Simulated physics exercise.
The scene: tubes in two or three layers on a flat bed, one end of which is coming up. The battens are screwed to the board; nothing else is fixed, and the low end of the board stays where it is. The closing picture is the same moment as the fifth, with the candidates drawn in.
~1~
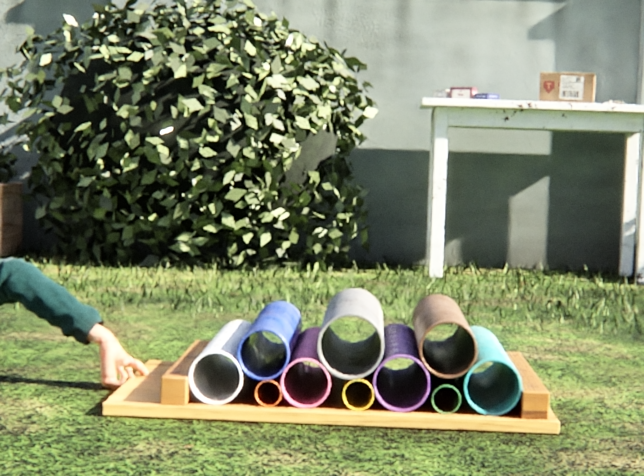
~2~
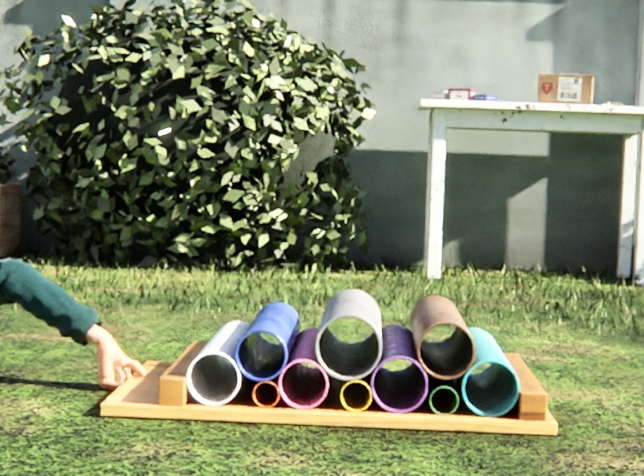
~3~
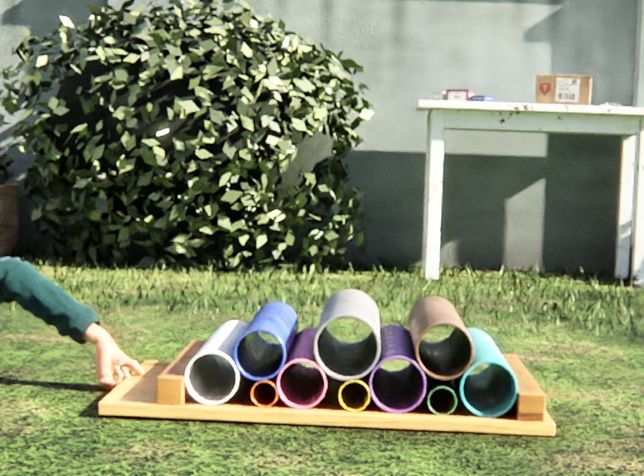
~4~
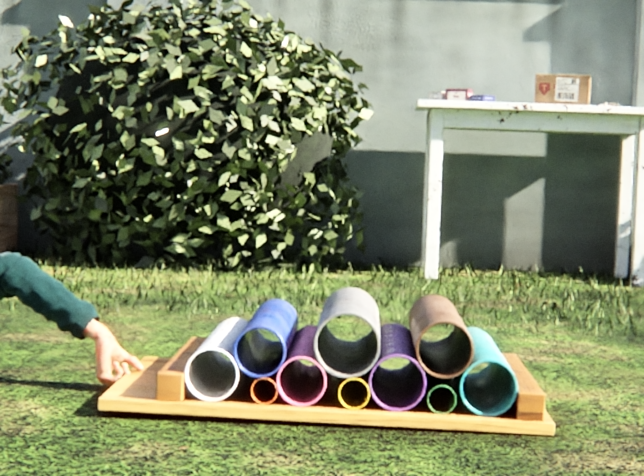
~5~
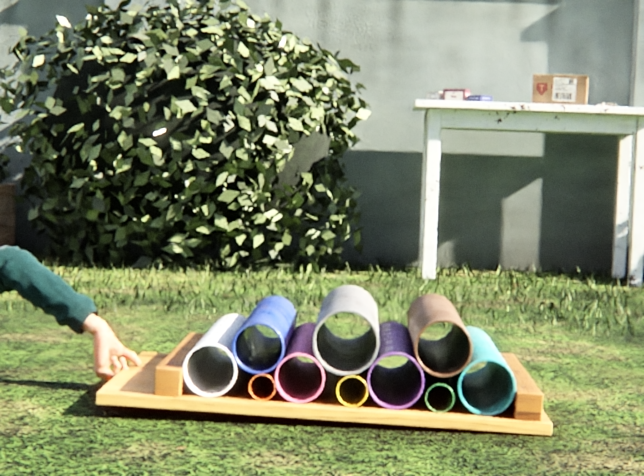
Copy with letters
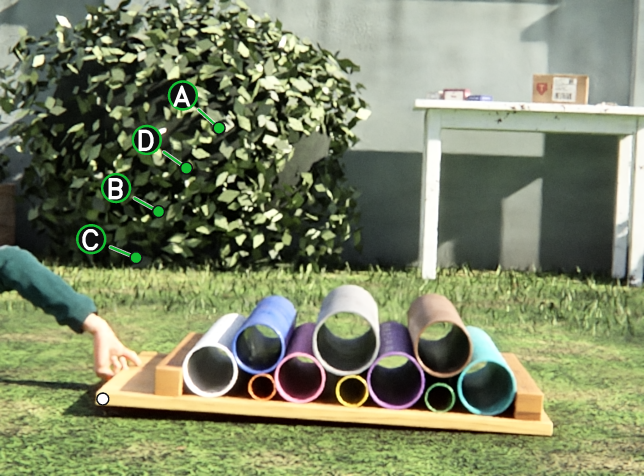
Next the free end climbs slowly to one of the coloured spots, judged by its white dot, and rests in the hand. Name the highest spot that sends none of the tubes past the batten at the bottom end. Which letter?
No higher than A.
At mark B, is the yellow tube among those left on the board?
The yellow tube: Yes.
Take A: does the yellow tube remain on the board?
Yes, with A.
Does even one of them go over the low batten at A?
No, at A.
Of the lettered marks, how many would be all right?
The number is four.
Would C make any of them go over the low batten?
No.
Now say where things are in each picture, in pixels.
Purple tube (401, 384); green tube (446, 399); turquoise tube (493, 387), in the first picture.
Turquoise tube (491, 388); grey tube (349, 348), in the second picture.
Board (330, 382); white tube (212, 378); turquoise tube (489, 389), in the third picture.
Board (330, 380); white tube (212, 375); green tube (442, 400), in the fourth picture.
Board (328, 377); white tube (210, 370), in the fifth picture.
On the copy, A at (219, 128); B at (159, 211); C at (136, 257); D at (186, 168); the white dot at (103, 399).
On A. First, board at 21°.
Then, board at 39°.
Finally, board at 40°, none over the low batten.
By contrast, B none over the low batten; C none over the low batten; D none over the low batten.
